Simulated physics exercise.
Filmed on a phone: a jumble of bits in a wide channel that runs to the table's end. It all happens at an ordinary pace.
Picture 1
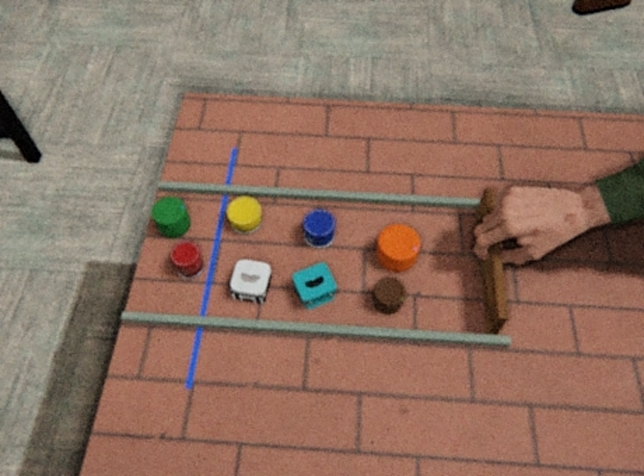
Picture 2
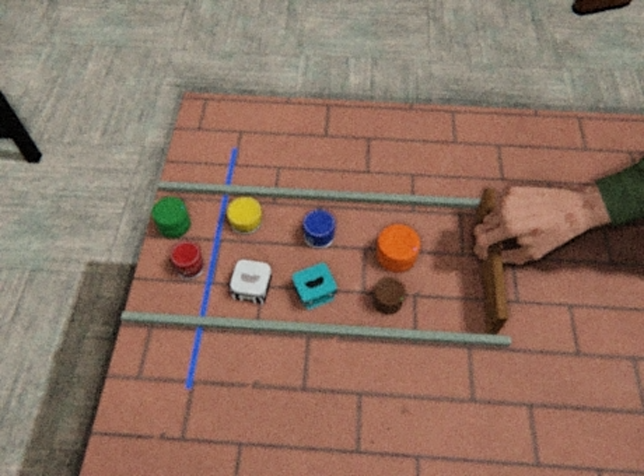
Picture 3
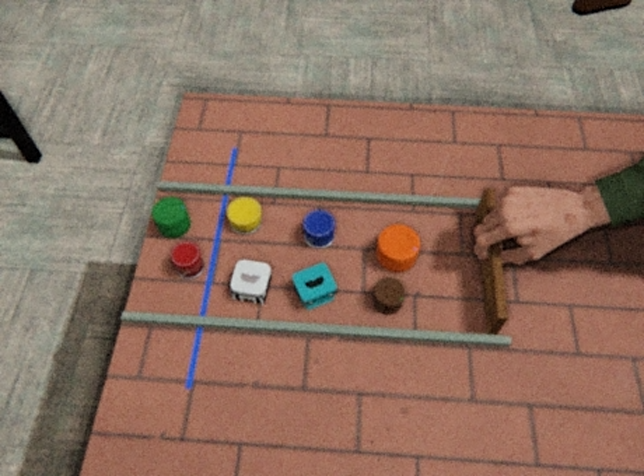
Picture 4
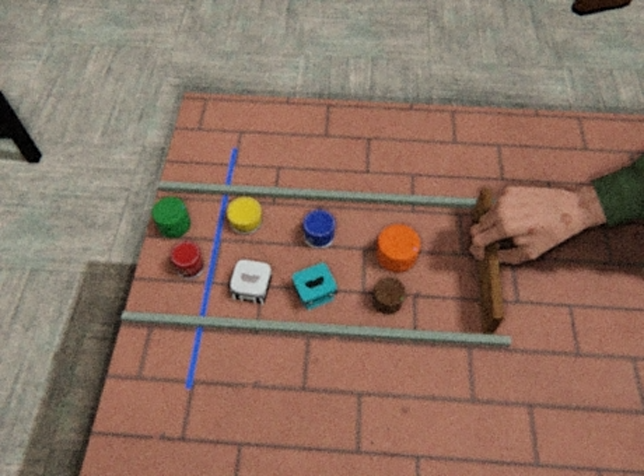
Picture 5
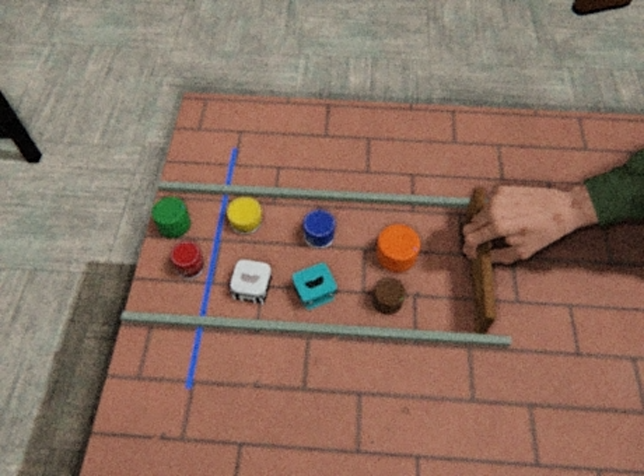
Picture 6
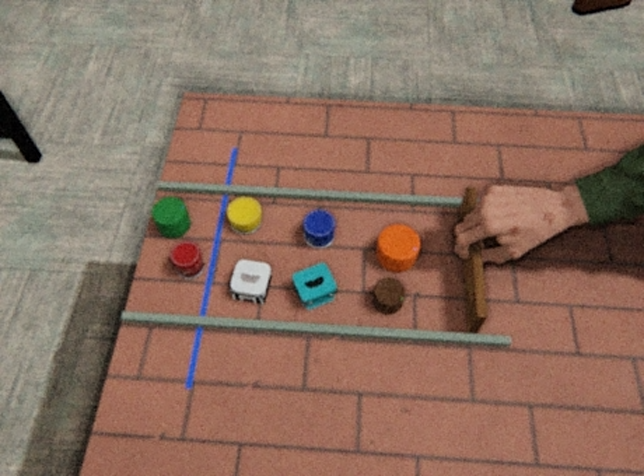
A hand in a dark green sleeve grips a wooden board at the right of a channel between two pale rails on a brick-patterned tabletop, seen from above at an angle. Green, red, yellow, white, blue, turquoise, orange and brown items sit from left to right, with blue tape crossing near the left. The hand holds the board almost still, then slides it slightly left, while the items and camera stay still.
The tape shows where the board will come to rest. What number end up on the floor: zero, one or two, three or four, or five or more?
The number that fall off is one or two.
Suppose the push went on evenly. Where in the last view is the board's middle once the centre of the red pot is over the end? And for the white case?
At (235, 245) for the red pot; at (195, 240) for the white case.
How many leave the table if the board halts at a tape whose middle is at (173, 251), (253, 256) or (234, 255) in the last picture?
It would be 4, 0 and 0.
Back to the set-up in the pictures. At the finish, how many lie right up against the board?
That makes 3.
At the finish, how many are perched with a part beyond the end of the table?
That would be 1.
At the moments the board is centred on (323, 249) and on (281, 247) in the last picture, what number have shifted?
By then 5, and 7.
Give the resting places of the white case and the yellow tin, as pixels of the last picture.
First (153, 249), then (174, 213).
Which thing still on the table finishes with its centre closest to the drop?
That is the white case.
Soon after, none off yet; green lid at rest near (172, 218); red pot at rest near (188, 260); yellow tin at rest near (245, 216).
At rest, the number that fall off is one or two; fallen, red pot and green lid.
